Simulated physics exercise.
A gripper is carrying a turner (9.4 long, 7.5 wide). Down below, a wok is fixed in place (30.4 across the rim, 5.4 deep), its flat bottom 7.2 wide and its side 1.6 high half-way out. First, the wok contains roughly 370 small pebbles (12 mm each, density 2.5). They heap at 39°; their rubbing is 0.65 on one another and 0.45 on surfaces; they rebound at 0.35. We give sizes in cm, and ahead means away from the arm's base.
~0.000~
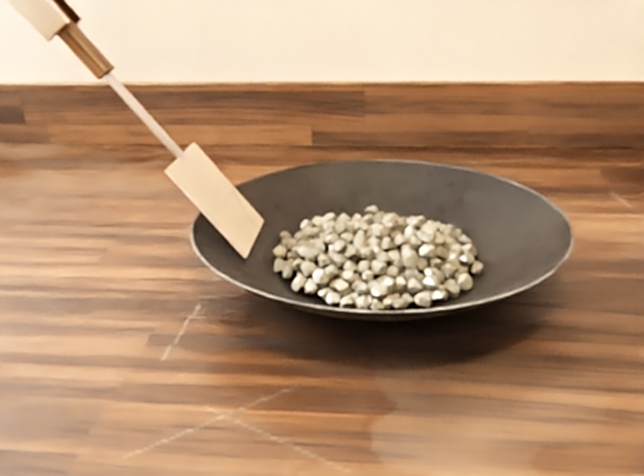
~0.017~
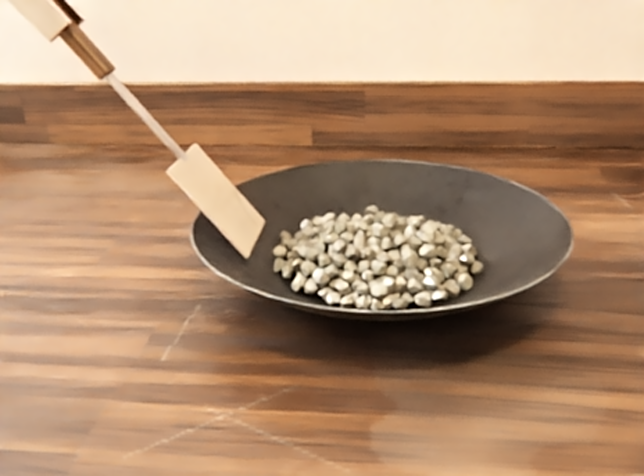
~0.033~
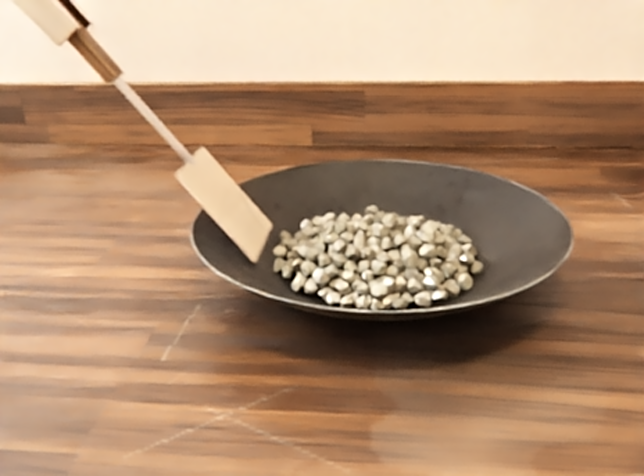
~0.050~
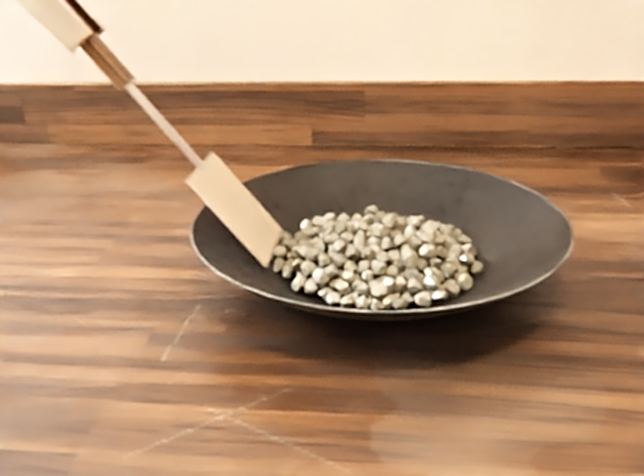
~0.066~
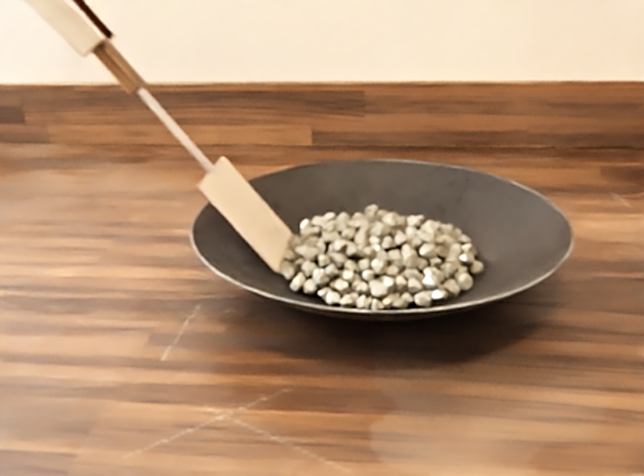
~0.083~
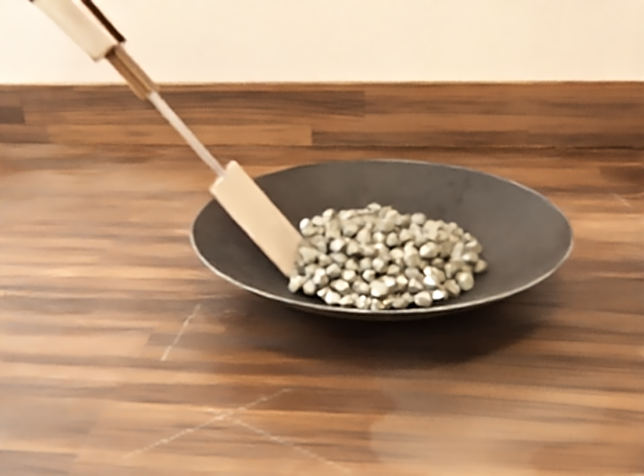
A gripper lowering a pale turner rightward into a dark wok, its edge nudging the near side of a heap of pebbles.
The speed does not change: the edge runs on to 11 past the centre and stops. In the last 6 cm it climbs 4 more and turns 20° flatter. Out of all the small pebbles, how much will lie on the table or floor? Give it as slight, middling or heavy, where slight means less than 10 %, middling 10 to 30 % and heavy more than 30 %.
Middling.
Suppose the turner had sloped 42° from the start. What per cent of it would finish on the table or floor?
I'd expect near 15 percent then.
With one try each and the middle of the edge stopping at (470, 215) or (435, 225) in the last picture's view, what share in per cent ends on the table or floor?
5 % and 0 %.
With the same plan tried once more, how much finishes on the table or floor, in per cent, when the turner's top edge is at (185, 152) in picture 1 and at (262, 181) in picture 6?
I'd put it at roughly 35 per cent.
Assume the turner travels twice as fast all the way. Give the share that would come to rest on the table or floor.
Near 40 %.
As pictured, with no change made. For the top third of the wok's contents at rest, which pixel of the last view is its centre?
(502, 230).
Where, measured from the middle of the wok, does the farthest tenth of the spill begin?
30 centimetres, give or take.
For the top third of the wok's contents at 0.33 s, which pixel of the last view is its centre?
Roughly pixel (512, 221).
After 0.21 s, sloping 52°, highest piece 5 above the table; 366 in the wok.
After 0.33 s, sloping 47°, highest piece 7 above the table; 361 in the wok, 5 on the blade or in flight.
After 0.59 s, sloping 32°, highest piece 7 above the table; 288 in the wok, 74 on the table or floor, 4 on the blade or in flight.
After 1.64 s, sloping 32°, highest piece 7 above the table; 288 in the wok, 78 on the table or floor.
In the end, 288 in the wok, 78 on the table or floor. That is 21 % on the table or floor.
